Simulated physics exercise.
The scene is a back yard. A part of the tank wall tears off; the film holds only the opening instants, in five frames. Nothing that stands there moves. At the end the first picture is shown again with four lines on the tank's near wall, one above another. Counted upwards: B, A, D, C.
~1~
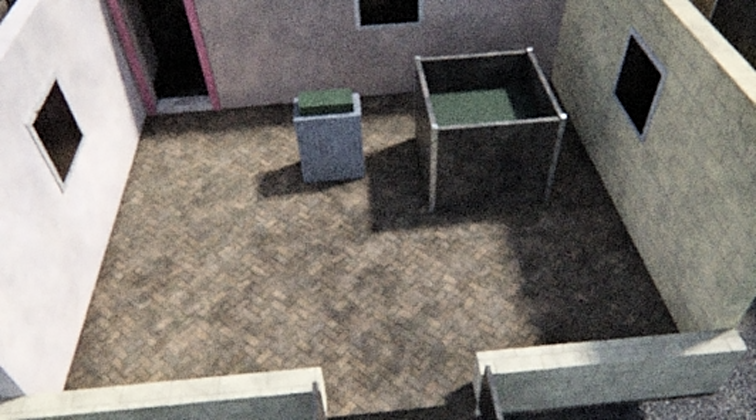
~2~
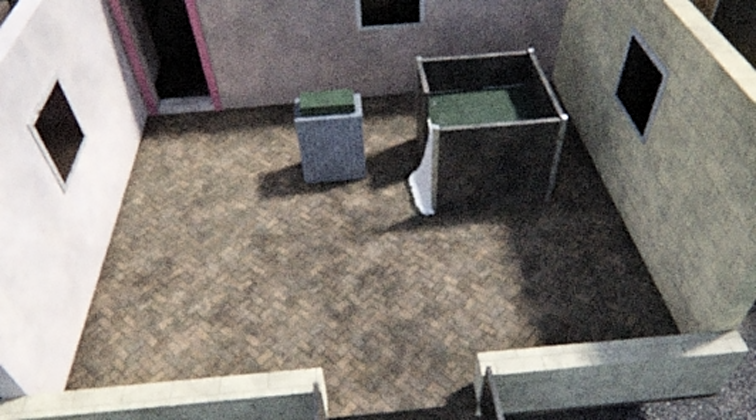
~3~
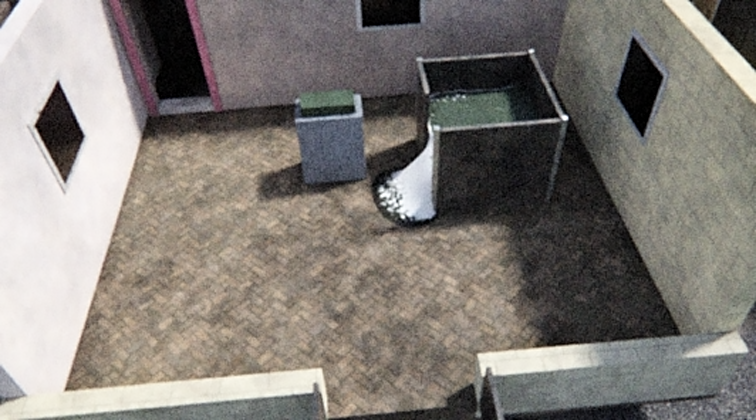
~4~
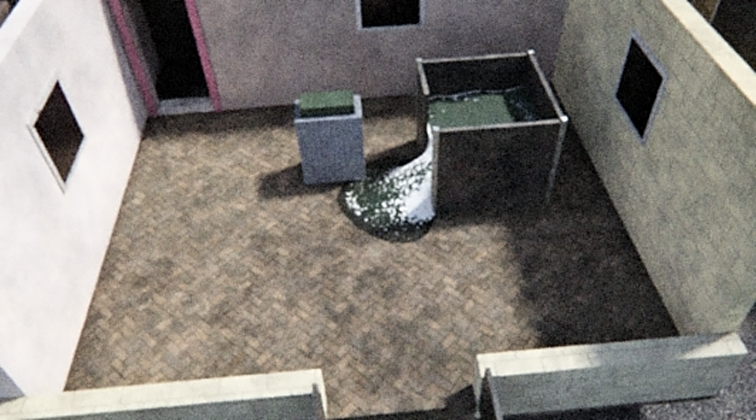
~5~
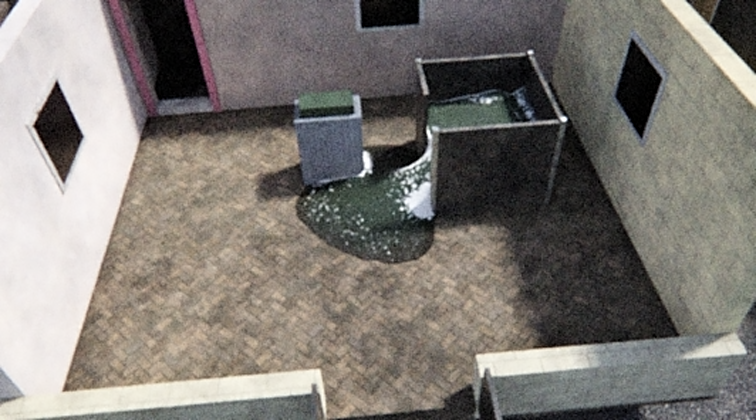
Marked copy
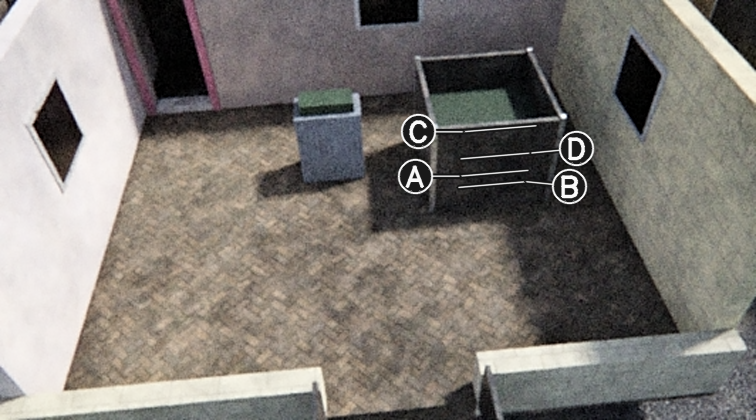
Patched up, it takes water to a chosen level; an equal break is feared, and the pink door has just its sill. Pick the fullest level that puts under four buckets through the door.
Use mark D.
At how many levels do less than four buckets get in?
Three.
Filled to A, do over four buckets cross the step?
No, that is safe.
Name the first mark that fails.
C it is.
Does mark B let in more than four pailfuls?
No, that is safe.
On the marked copy, A at (493, 173); B at (492, 184); C at (499, 128); D at (496, 155); from the bottom up B, A, D, C.
With A, nothing gets over.
With B, nothing gets over.
With C, about 10 bucketfuls get in.
With D, a bucket or two gets in.
